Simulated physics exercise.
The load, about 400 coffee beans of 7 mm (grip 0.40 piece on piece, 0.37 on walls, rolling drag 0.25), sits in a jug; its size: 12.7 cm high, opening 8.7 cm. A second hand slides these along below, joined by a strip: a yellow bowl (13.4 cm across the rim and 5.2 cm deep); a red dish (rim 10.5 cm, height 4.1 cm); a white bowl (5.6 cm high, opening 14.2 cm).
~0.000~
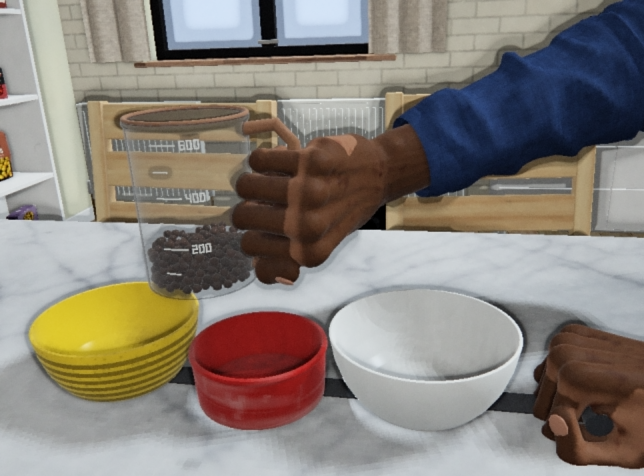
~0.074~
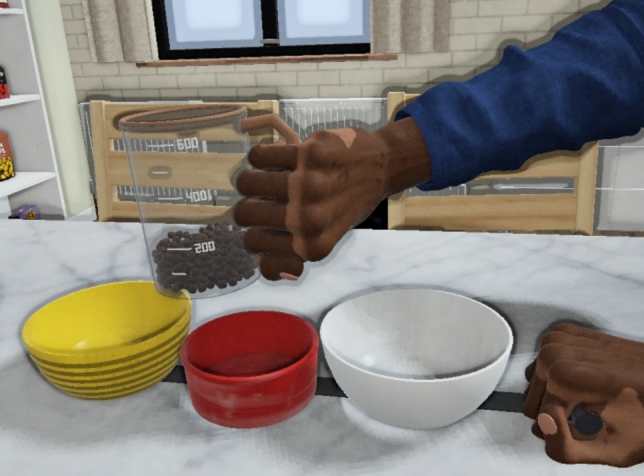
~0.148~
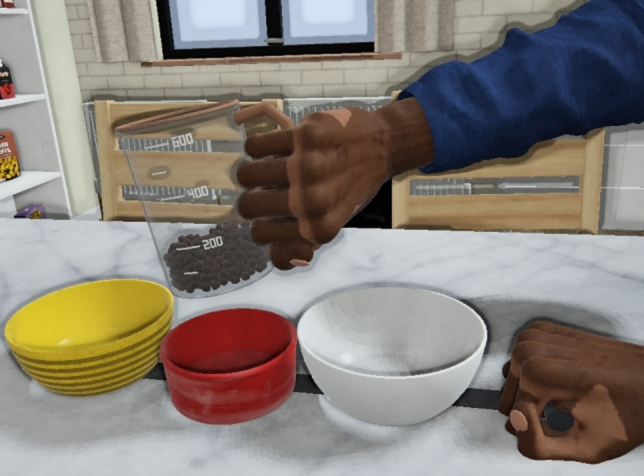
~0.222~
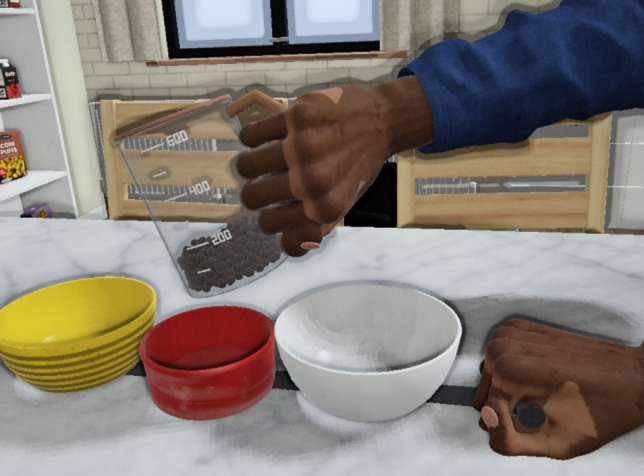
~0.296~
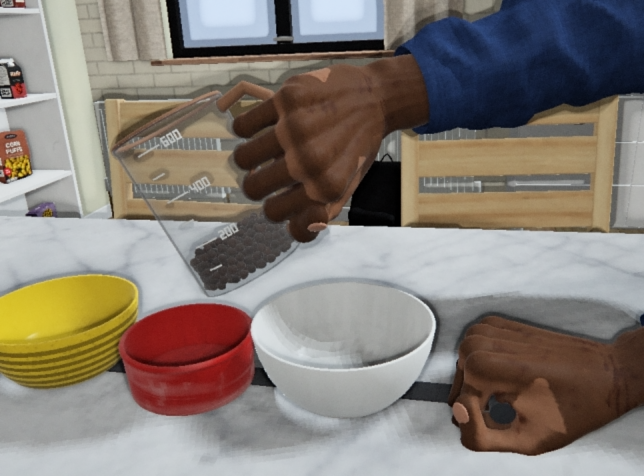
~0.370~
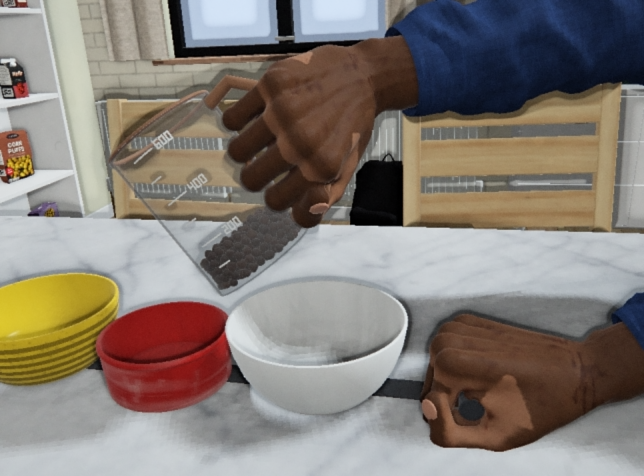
A dark-skinned hand in a blue sleeve holds a clear measuring jug of dark beans above a marble counter, seen from the front, with wooden chairs and a window behind. Below sit a yellow bowl, a red dish and a white bowl, left to right, with another hand at right. The jug tilts steadily leftward while the joined dishes and the lower hand slide left.
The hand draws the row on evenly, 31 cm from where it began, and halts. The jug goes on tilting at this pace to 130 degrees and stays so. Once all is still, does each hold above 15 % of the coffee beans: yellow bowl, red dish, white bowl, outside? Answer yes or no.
In the yellow bowl: No; in the red dish: No; in the white bowl: No; outside everything: Yes.
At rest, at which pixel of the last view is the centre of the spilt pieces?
At about (169, 365).
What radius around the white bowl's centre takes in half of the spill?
Roughly 8 cm.
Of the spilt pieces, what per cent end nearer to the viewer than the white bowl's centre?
Roughly 50 per cent.
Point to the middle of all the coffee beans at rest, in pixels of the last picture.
Near (168, 364).
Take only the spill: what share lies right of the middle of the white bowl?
Roughly 100 per cent.
After 0.70 s, tilt 73 degrees; jug 100 %; middle of all pieces on or above the table near (267, 223).
After 0.98 s, tilt 105 degrees; jug 100 %; middle of all pieces on or above the table near (260, 210).
After 1.23 s, tilt 129 degrees; jug 70 %, outside 10 %, in the air 20 %; middle of all pieces on or above the table near (210, 259).
After 1.47 s, tilt 130 degrees; outside 90 %, white bowl 5 %, in the air 5 %; middle of all pieces on or above the table near (165, 355).
In the end, at 2.0 s, jug 0 %, outside 95 %, yellow bowl 0 %, red dish 0 %, white bowl 5 %.
